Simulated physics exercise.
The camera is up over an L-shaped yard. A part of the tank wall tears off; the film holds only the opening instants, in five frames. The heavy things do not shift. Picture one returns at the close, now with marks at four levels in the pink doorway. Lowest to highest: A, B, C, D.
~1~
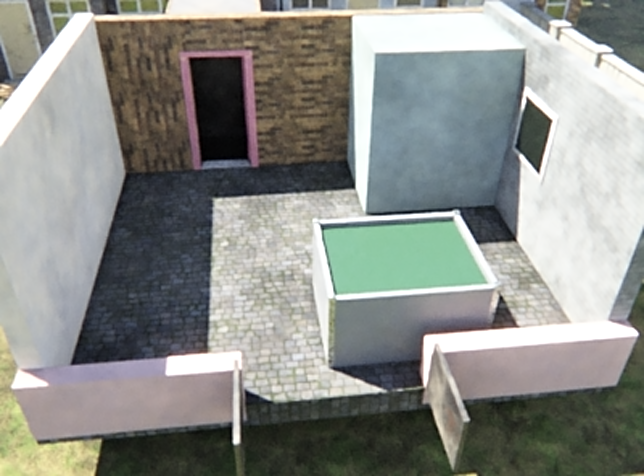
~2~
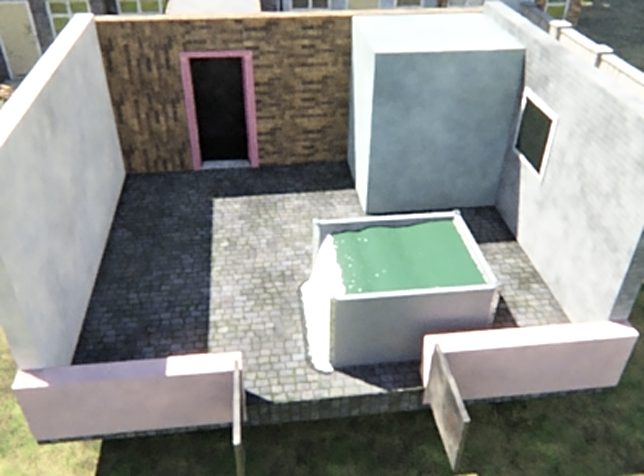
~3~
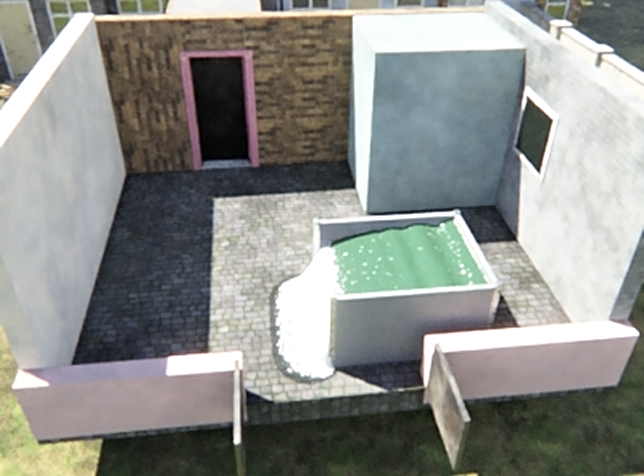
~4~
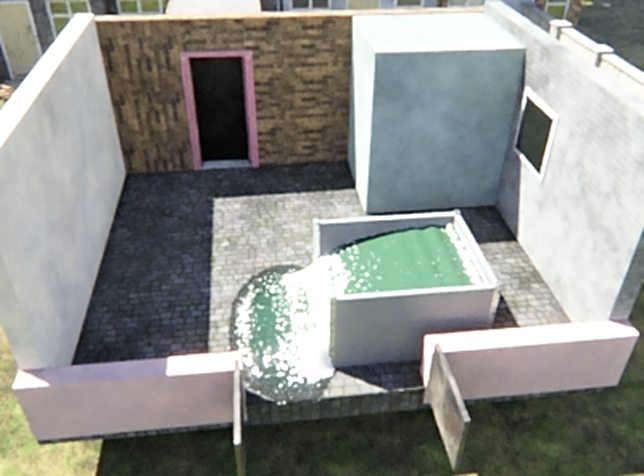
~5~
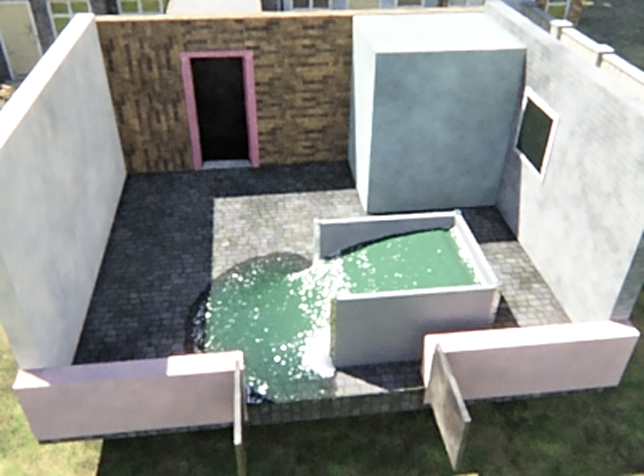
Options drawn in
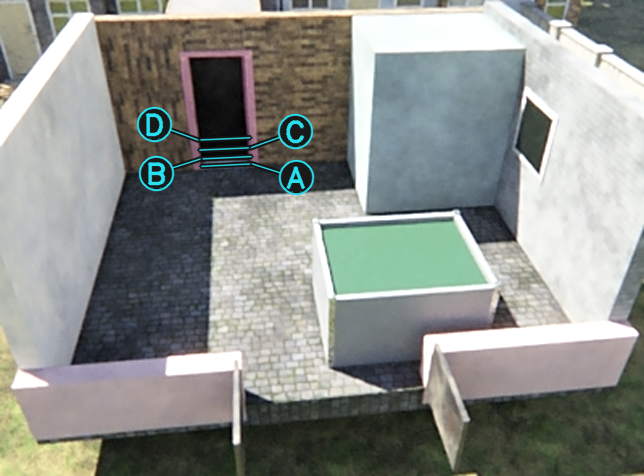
Walled yard with a pink doorway and open gate, green water pouring from a tank's left side and spreading across the paving.
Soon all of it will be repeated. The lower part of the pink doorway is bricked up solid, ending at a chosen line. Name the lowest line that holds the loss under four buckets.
Line B just does it.
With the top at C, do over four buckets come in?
No, not at all.
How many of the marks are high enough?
Three of them.
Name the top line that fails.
A it is.
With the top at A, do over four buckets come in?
Yes.
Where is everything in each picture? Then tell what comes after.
Water in the tank at rest, its middle at (399, 257); foot of the pink doorway at (227, 168); open gate at (335, 341), in the first picture.
Water covers 2 % of the ground, its front hidden from here, in the second picture.
In the third picture, 4 % of the ground under water, visible out to (291, 281).
In the fourth picture, 9 % of the ground under water, visible out to (251, 287).
In the fifth picture, 15 % of the ground under water, visible out to (206, 295).
In cyan, A at (226, 165); B at (226, 157); C at (225, 148); D at (224, 138); from the bottom up A, B, C, D.
For line A, some 15 bucketfuls get in.
For line B, a bucket or two gets in.
For line C, nothing gets over.
For line D, nothing gets over.
